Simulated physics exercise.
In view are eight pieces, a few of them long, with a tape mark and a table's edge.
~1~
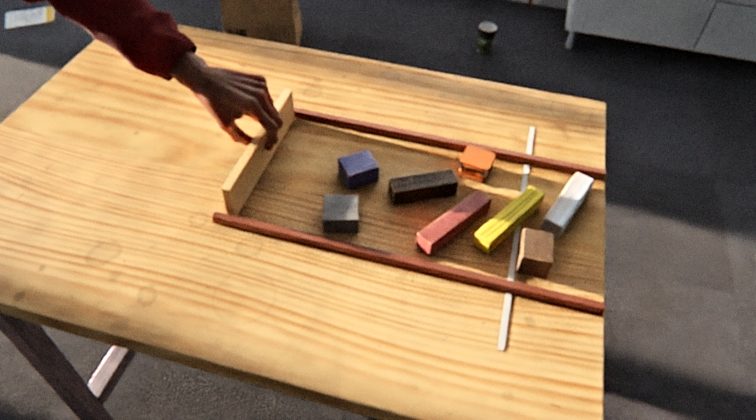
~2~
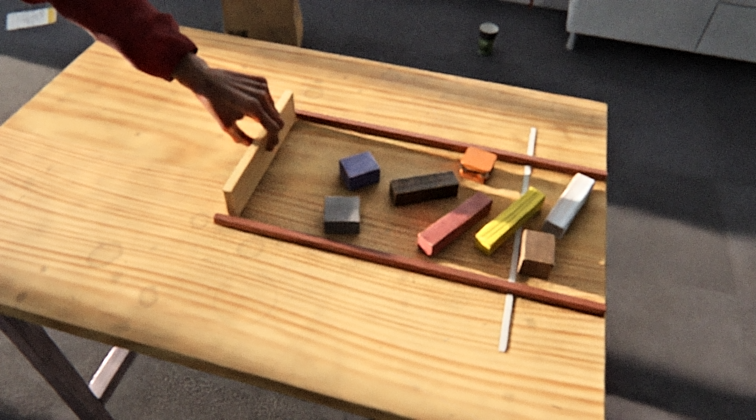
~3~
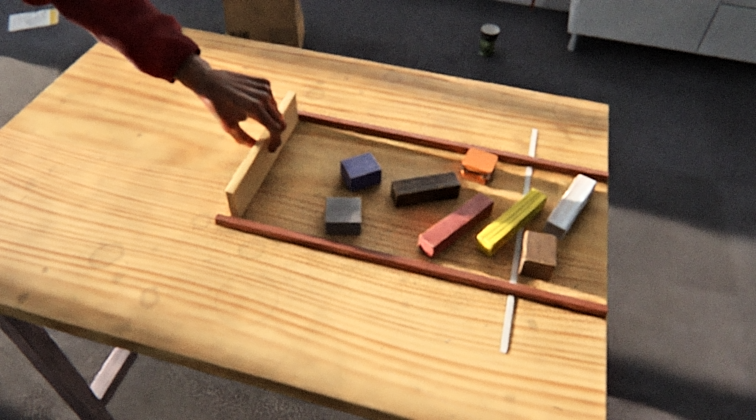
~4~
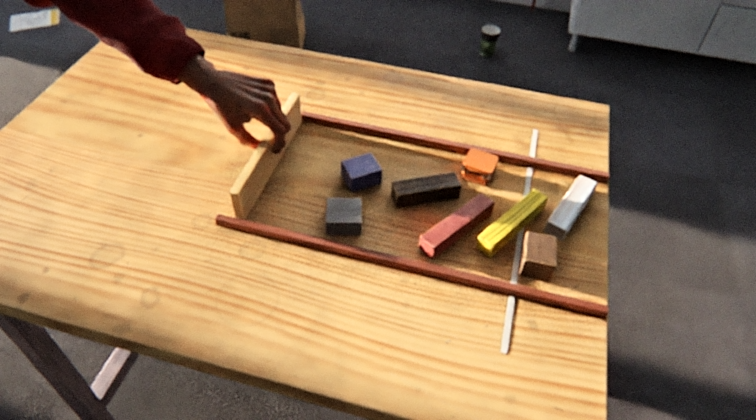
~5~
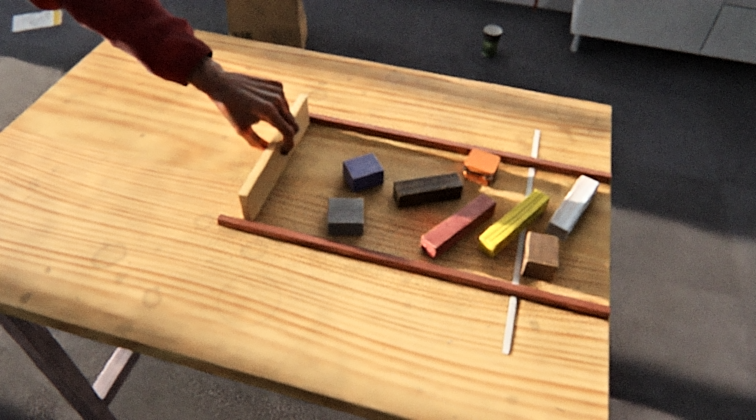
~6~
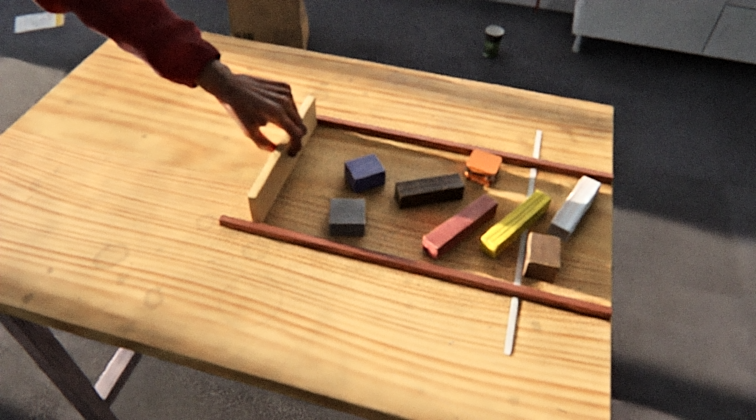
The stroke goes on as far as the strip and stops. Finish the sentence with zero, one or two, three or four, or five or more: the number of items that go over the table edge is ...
The number of items that go over the table edge is one or two.
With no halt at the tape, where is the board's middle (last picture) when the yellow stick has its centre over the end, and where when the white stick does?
First one: Around (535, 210). Other one: Around (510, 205).
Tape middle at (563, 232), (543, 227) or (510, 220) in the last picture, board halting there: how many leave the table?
Tallies in the order asked: 4, 3, 1.
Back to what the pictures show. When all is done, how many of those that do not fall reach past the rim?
My count gives 1.
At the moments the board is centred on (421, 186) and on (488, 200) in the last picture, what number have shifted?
The counts are 4 and 8.
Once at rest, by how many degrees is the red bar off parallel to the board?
It is near 10° out of line.
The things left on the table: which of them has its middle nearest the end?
Yellow stick.
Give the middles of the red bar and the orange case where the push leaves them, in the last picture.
The first comes to rest at (580, 252), and the second at (548, 179).
Soon after, none off yet; white stick at rest near (575, 208); brown block at rest near (542, 257); yellow stick at rest near (516, 223).
After that, none off yet; white stick displaced a little near (595, 213); brown block displaced about its own width near (582, 269); yellow stick displaced a little near (566, 236).
In the end, the number that fall off is one or two; gone, brown block and white stick.
